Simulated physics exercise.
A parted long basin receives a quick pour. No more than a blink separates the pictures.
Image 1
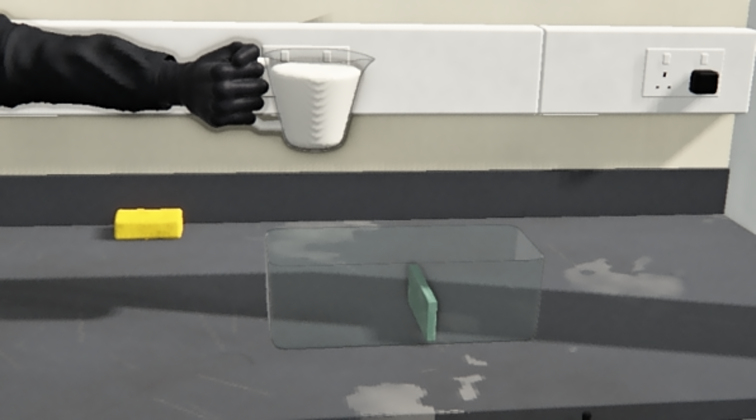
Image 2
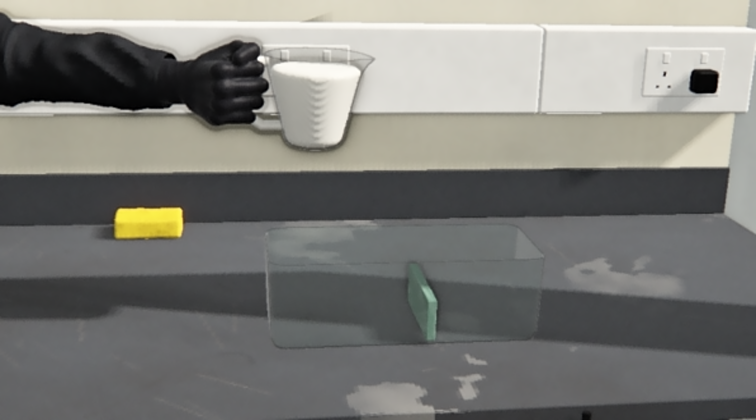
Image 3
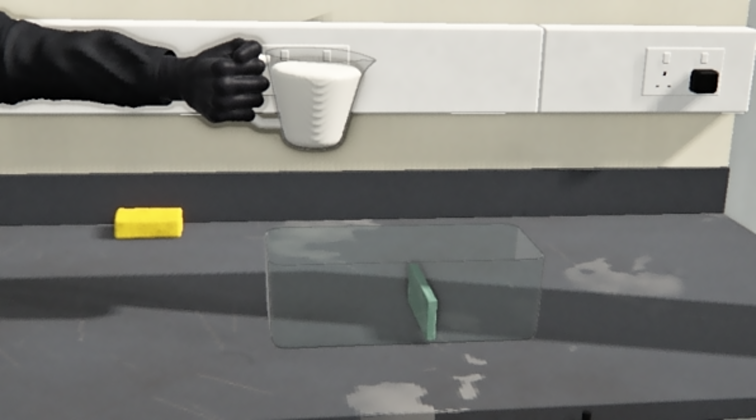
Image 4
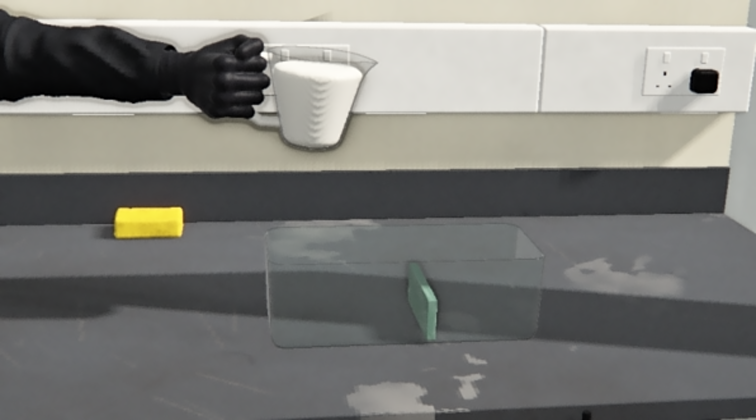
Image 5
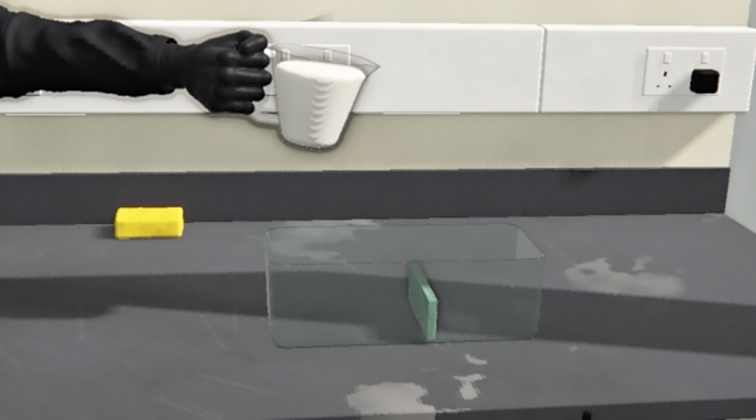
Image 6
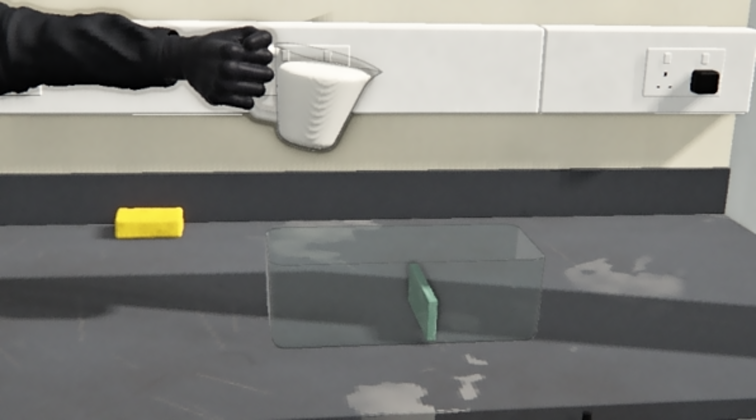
A black-gloved hand on a dark-sleeved arm reaches in from the left, holding a clear jug of white contents above a dark, scuffed worktop, seen from the front and slightly above. Below sits a long, clear basin with a green upright divider, a yellow block to its left and wall sockets behind. The hand slowly tilts the jug slightly rightward, while everything else and the camera stay still.
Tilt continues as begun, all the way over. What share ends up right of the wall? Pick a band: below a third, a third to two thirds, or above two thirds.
A third to two thirds.
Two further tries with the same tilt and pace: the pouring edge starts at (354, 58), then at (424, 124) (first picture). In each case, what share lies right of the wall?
The first start yields 15 per cent, the second 95 per cent.
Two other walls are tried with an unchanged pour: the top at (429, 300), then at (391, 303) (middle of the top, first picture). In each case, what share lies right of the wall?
In order, some 40 and 85 in a hundred.
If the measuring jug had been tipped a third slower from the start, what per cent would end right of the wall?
Close to 60 per cent.
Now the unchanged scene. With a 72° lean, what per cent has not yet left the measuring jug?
Roughly 65 %.
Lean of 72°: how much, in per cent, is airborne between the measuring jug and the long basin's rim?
Around 30 in a hundred.
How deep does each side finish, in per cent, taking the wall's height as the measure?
Left side 20 percent, right side 30 percent.
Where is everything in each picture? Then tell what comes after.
The first picture shows tilt 0°; pouring edge (375, 57); surface from (270, 68) to (360, 69); the long basin's rim runs from (267, 248) to (531, 243); the wall's top is at (422, 283).
The second picture shows tilt 1°; pouring edge (375, 57); surface from (270, 68) to (360, 68).
The third picture shows tilt 2°; pouring edge (376, 59); surface from (271, 67) to (360, 69).
The fourth picture shows tilt 5°; pouring edge (378, 61); surface from (272, 66) to (362, 70).
The fifth picture shows tilt 8°; pouring edge (381, 65); surface from (275, 66) to (364, 71).
The sixth picture shows tilt 12°; pouring edge (383, 70); surface from (278, 67) to (369, 73).
A moment on, the measuring jug is tipped part way and 64 per cent is still to pour, 0 is left of the wall and 4 right of it.
Next, the measuring jug is tipped right over and 11 per cent is still to pour, 21 is left of the wall and 44 right of it.
Then the measuring jug is tipped right over and 0 per cent is still to pour, 50 is left of the wall and 46 right of it.
Later the measuring jug is tipped right over and 0 per cent is still to pour, 51 is left of the wall and 47 right of it.
In the end 51 per cent lies left of the wall, 47 right of it and 2 outside.
